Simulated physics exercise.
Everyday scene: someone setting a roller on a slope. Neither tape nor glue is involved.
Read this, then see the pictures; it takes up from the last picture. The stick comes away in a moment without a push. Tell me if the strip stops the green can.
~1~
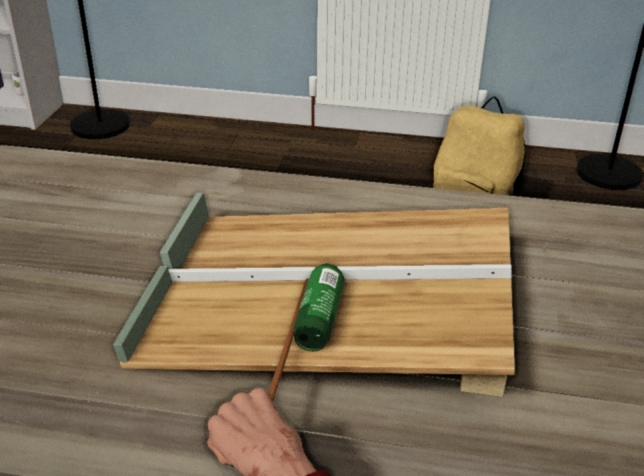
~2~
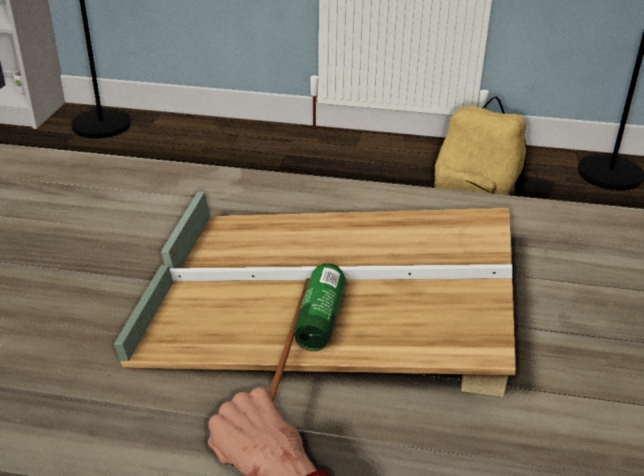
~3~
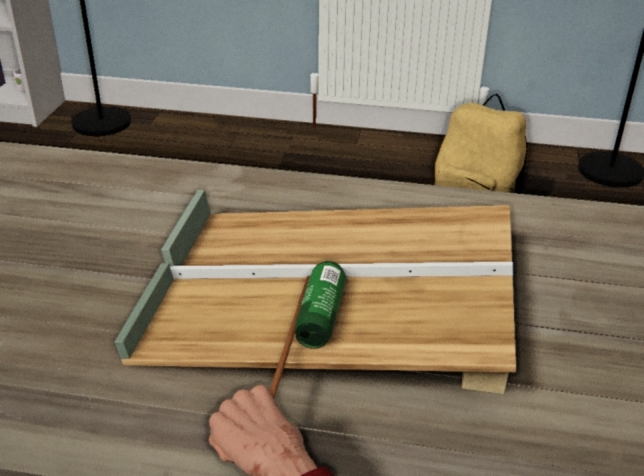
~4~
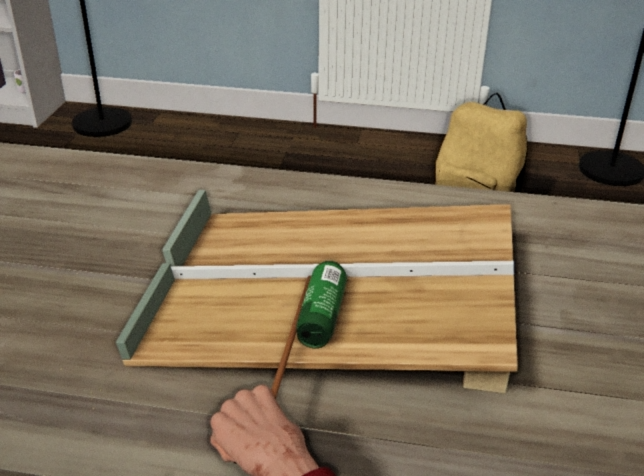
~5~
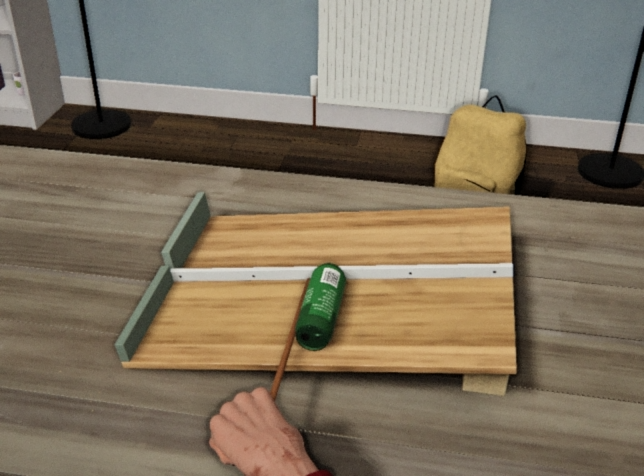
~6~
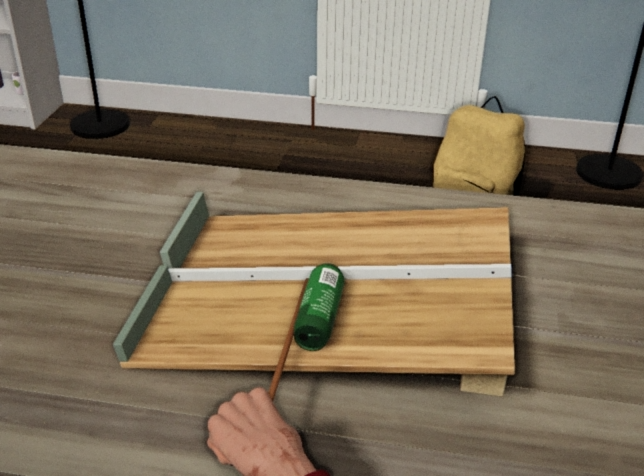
Most likely it is held back by the strip.
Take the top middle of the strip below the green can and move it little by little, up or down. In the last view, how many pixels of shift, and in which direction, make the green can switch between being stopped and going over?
Shift: 12 px, direction down.
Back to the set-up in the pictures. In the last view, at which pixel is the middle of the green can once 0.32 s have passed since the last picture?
Its centre should be near (294, 305).
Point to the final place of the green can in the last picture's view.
Around (164, 306).
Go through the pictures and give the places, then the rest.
Held back by the stick; green can (320, 305); board (328, 268), in the first frame.
Held back by the stick; green can (321, 305); board (329, 268), in the second frame.
Held back by the stick; green can (322, 302); board (330, 266), in the third frame.
Held back by the stick; green can (323, 302); board (331, 265), in the fourth frame.
Held back by the stick; green can (322, 305); board (330, 268), in the fifth frame.
Held back by the stick; green can (320, 305); board (328, 268), in the sixth frame.
Then, 0.32 s after the last picture, green can rolling on the board near (294, 305).
Then, 0.56 s after the last picture, green can rolling on the board near (231, 306).
Then, 0.74 s after the last picture, green can rolling on the board near (163, 306).
At rest, the green can stops on the board, near (164, 306).
